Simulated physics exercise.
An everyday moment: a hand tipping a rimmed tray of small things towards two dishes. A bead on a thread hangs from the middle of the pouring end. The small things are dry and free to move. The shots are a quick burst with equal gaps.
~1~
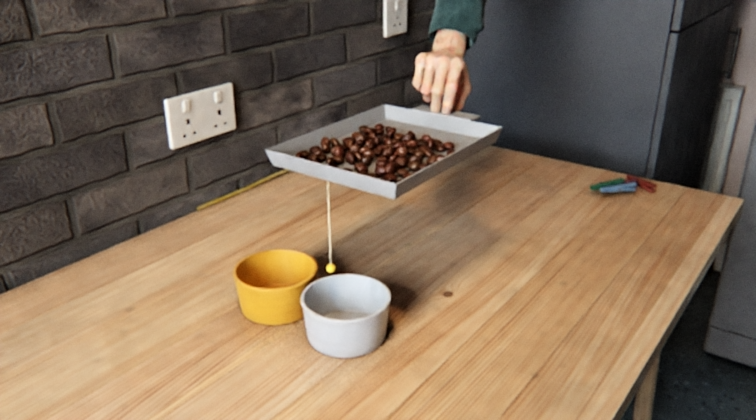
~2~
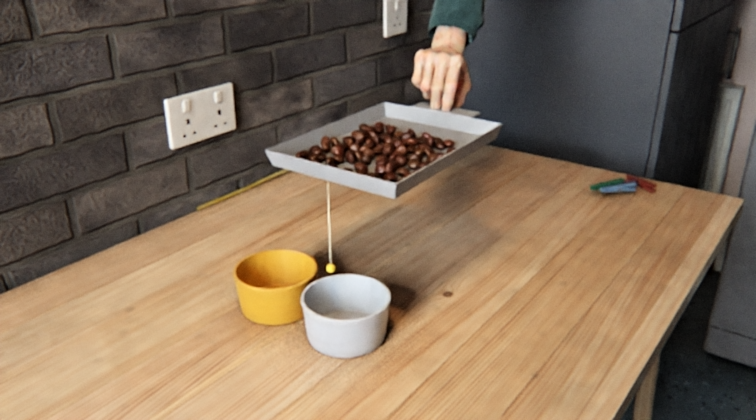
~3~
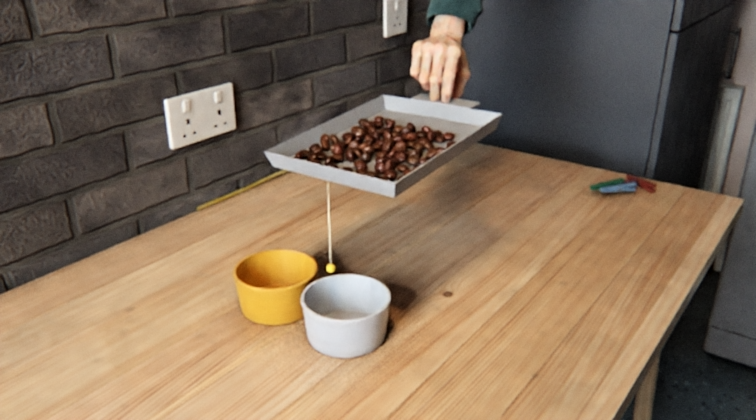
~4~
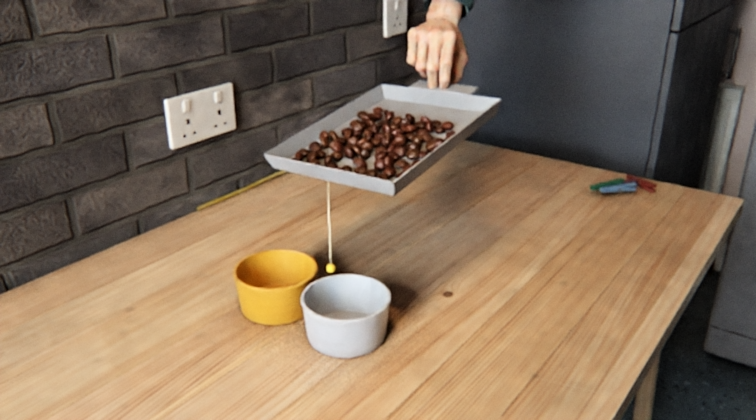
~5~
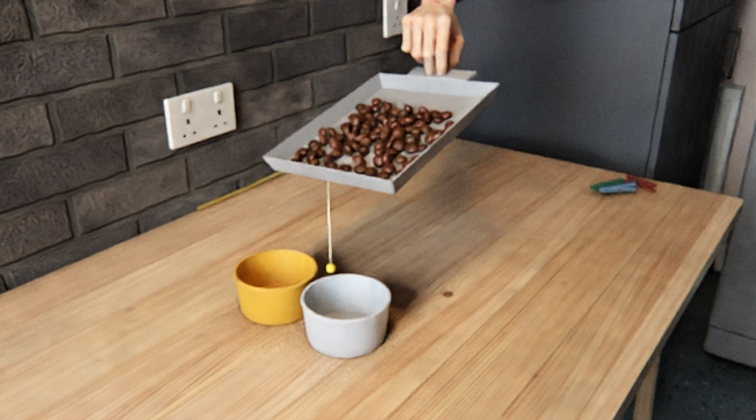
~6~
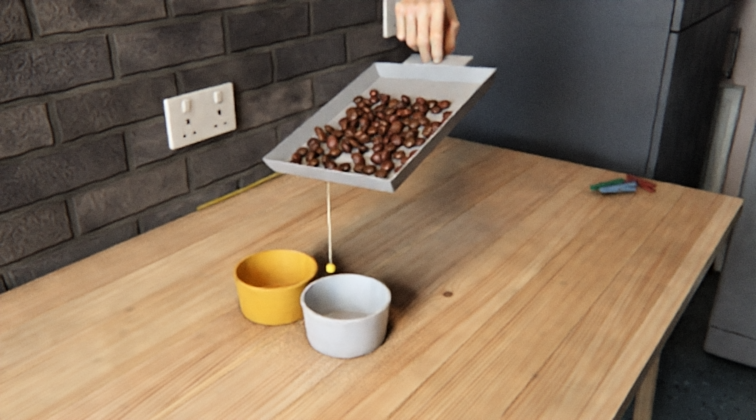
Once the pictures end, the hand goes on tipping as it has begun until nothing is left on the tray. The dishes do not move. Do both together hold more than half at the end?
Together they catch more than half.
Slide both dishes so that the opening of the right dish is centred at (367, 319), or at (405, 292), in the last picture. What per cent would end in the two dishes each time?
In turn 60 and 0 in a hundred.
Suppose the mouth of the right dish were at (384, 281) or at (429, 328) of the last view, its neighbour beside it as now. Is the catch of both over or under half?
At the first place the smaller part, at the second below a half.
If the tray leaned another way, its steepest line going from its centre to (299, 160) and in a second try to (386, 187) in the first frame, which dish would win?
The first try: The left-hand dish. The second: Right.
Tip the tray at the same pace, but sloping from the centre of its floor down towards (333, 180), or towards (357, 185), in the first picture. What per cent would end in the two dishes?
Roughly 40 per cent, and 40 per cent.
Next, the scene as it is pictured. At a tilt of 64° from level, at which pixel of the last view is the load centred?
Near (317, 151).
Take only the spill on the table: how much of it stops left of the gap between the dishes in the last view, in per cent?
About 100 per cent.
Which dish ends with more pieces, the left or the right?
Fuller: The left-hand dish.
Shortly afterwards, tray tipped steeply; all but a few on the tray; only a few in the air.
Next, tray tipped past a quarter turn; a little on the tray; a little in the right dish; near a third in the left dish; near a quarter outside both; near a quarter in the air.
Some moments later, tray tipped past a quarter turn; a little in the right dish; near two thirds in the left dish; near a quarter outside both.
In the end, tray tipped past a quarter turn; a little in the right dish; near two thirds in the left dish; near a quarter outside both.
